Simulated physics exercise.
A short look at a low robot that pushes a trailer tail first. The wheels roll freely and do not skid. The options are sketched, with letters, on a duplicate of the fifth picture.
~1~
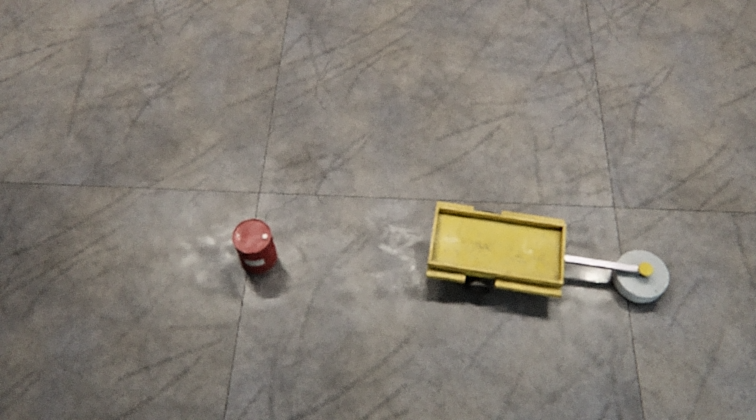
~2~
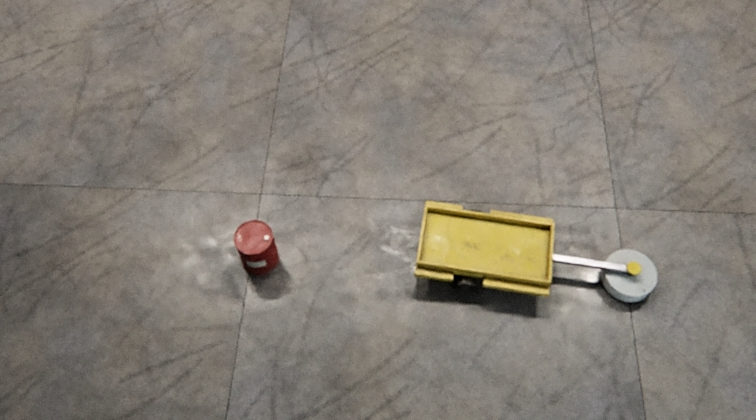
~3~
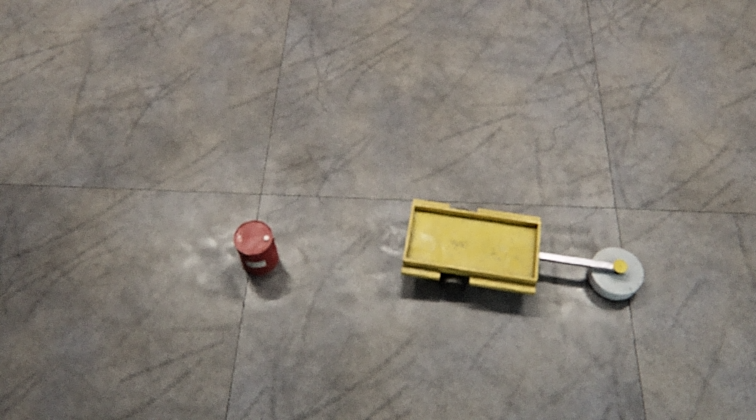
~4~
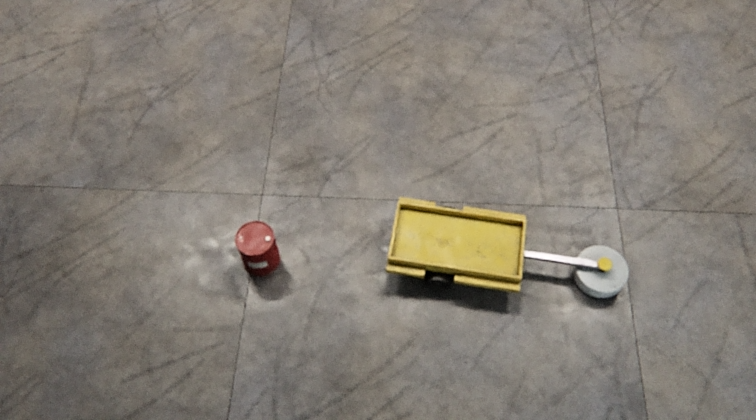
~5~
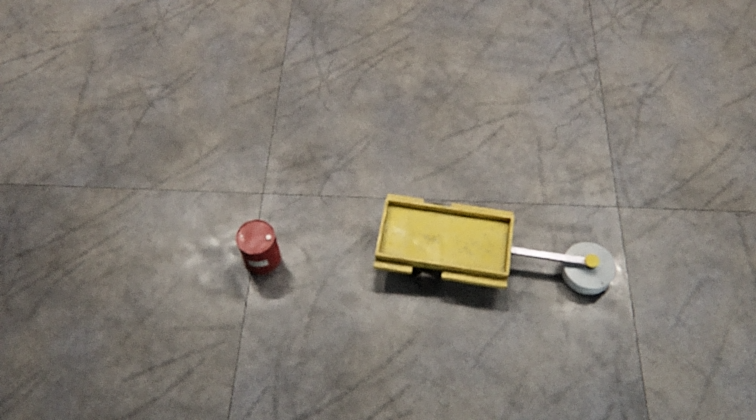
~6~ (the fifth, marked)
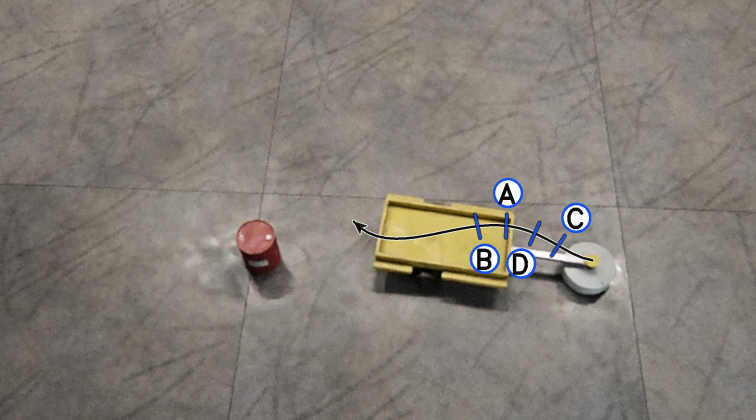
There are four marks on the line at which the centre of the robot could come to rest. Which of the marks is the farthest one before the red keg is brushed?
Mark A.
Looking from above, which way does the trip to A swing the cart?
Anticlockwise.
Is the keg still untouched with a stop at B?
No.
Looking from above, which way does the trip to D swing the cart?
For that mark, anticlockwise.
On the copy, A at (506, 226); B at (478, 226); C at (558, 246); D at (535, 233); the route from (592, 260) via (471, 227) to (354, 222).
On A. First, robot (558, 254), cart (415, 234).
Then, robot (529, 239), cart (387, 232).
Finally, robot (504, 232), cart (362, 231); nothing has been touched.
By contrast, B is too far, the keg has been hit; C is safe but short; D is safe but short.
